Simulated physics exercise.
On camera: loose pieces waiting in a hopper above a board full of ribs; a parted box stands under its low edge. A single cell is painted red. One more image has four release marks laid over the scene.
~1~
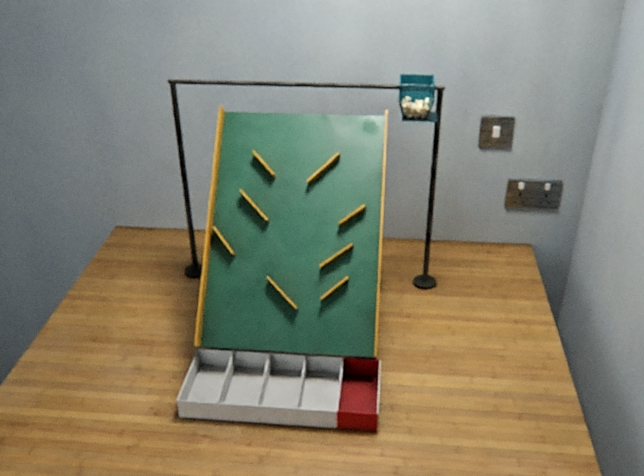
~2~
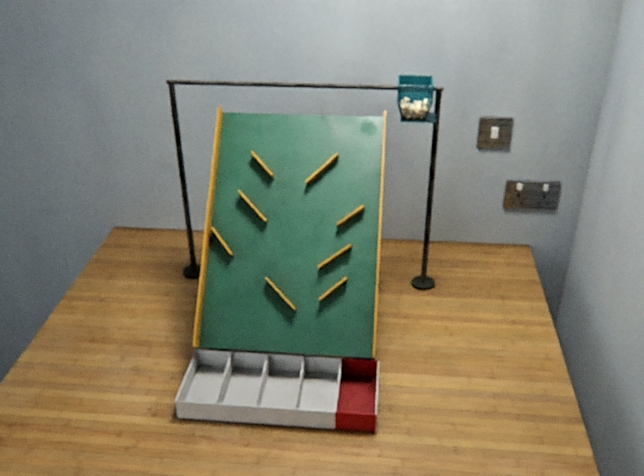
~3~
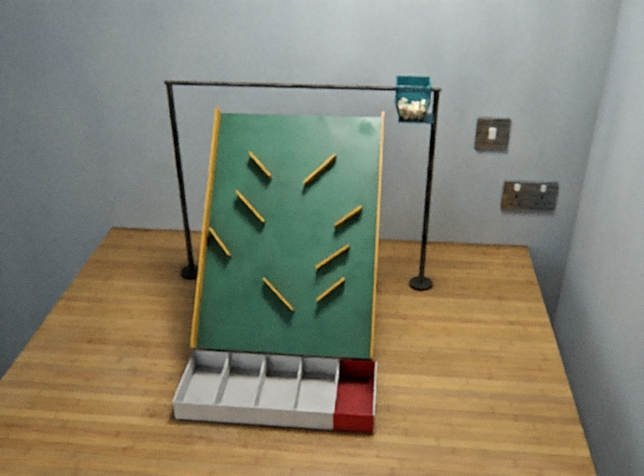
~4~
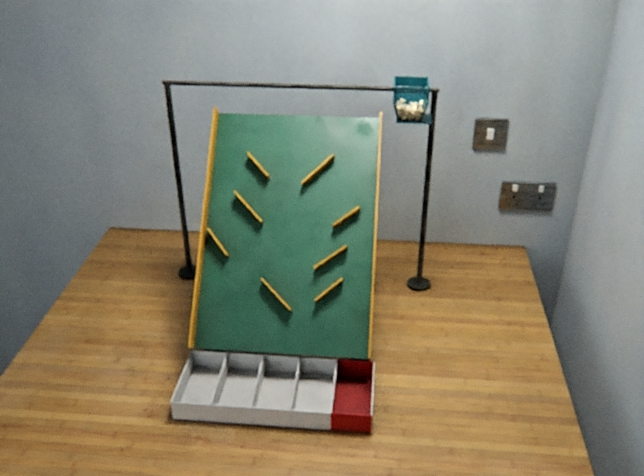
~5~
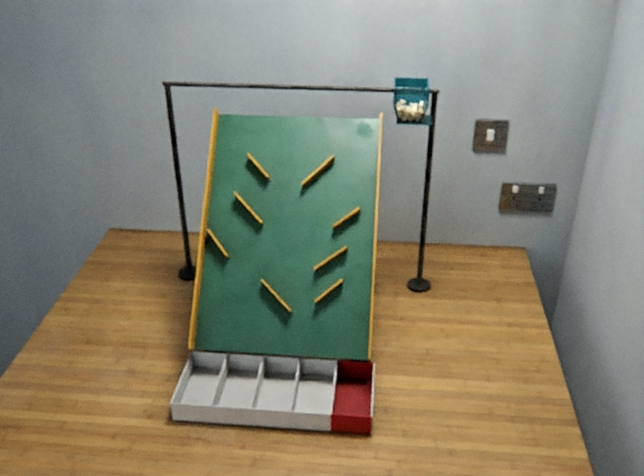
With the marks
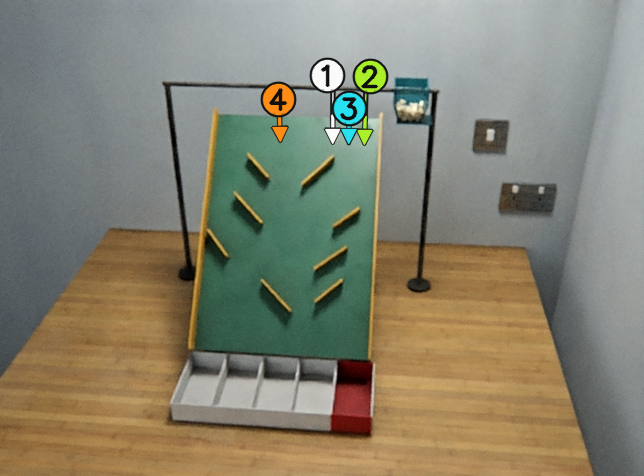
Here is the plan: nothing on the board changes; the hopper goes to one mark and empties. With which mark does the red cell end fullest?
The best mark is 2.
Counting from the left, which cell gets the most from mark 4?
The fourth.
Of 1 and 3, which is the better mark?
Here it is mark 3.
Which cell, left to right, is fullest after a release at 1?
The fourth.
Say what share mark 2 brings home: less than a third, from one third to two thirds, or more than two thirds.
From one third to two thirds.
On the marked copy, mark 1 meets the board at (332, 138); mark 2 meets the board at (364, 139); mark 3 meets the board at (348, 138); mark 4 meets the board at (280, 136).
If 1 is chosen, just a few in the red cell, the larger part in other cells, about a tenth held on the board.
If 2 is chosen, roughly half in the red cell, roughly half in other cells, just a few held on the board.
If 3 is chosen, roughly a quarter in the red cell, roughly two thirds in other cells, about a tenth held on the board.
If 4 is chosen, about a tenth in the red cell, almost all in other cells.
